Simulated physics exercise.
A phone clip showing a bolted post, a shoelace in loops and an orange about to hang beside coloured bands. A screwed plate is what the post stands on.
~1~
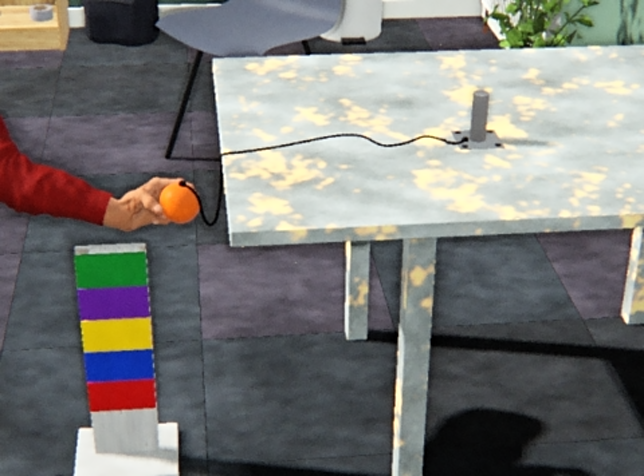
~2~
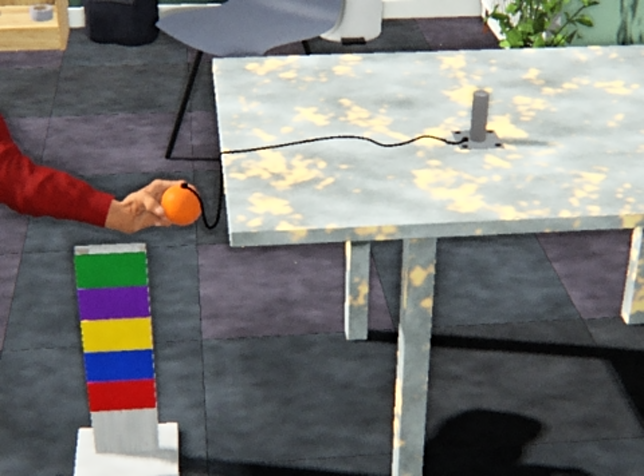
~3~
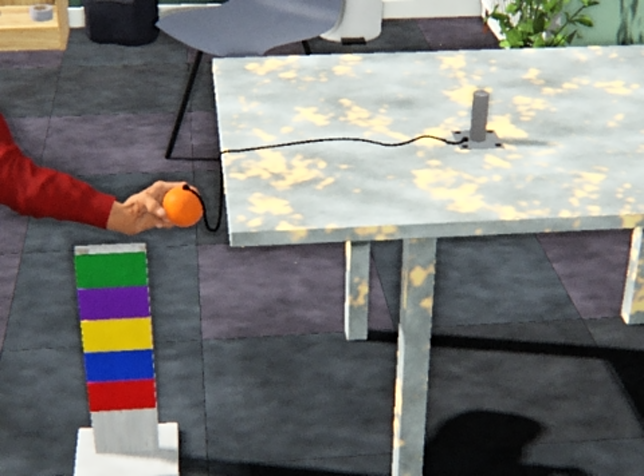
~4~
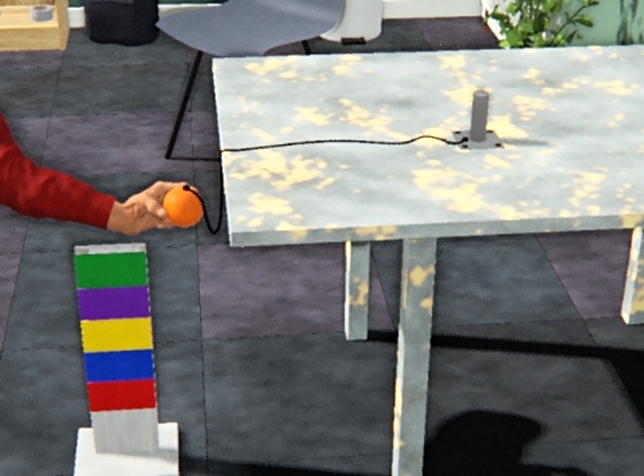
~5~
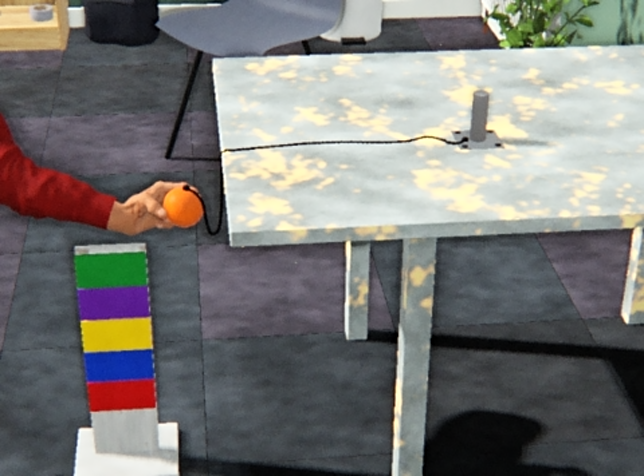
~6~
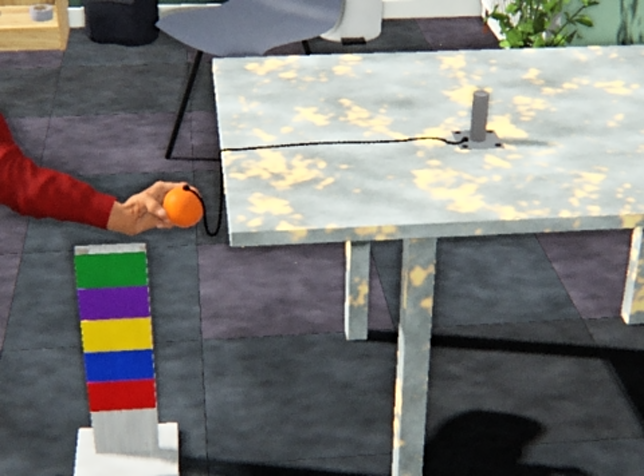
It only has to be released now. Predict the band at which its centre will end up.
I predict the yellow band.
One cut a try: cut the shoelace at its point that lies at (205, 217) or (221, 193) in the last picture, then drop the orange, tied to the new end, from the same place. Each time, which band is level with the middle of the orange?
Taking them in turn, you'd get purple, then none, it hangs higher.
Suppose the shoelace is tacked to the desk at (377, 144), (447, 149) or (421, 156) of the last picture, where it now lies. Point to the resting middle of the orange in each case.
Readings in order - (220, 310), (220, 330), (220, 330).
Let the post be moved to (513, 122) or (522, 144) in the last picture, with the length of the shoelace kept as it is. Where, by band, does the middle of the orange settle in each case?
One after the other, purple; purple.
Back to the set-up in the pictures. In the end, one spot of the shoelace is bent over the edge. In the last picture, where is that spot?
Position: Approx. (243, 149).
Soon after, orange near (240, 295); level with purple.
Then, orange near (220, 321); level with yellow.
At rest, orange near (222, 325); level with yellow. The yellow one.
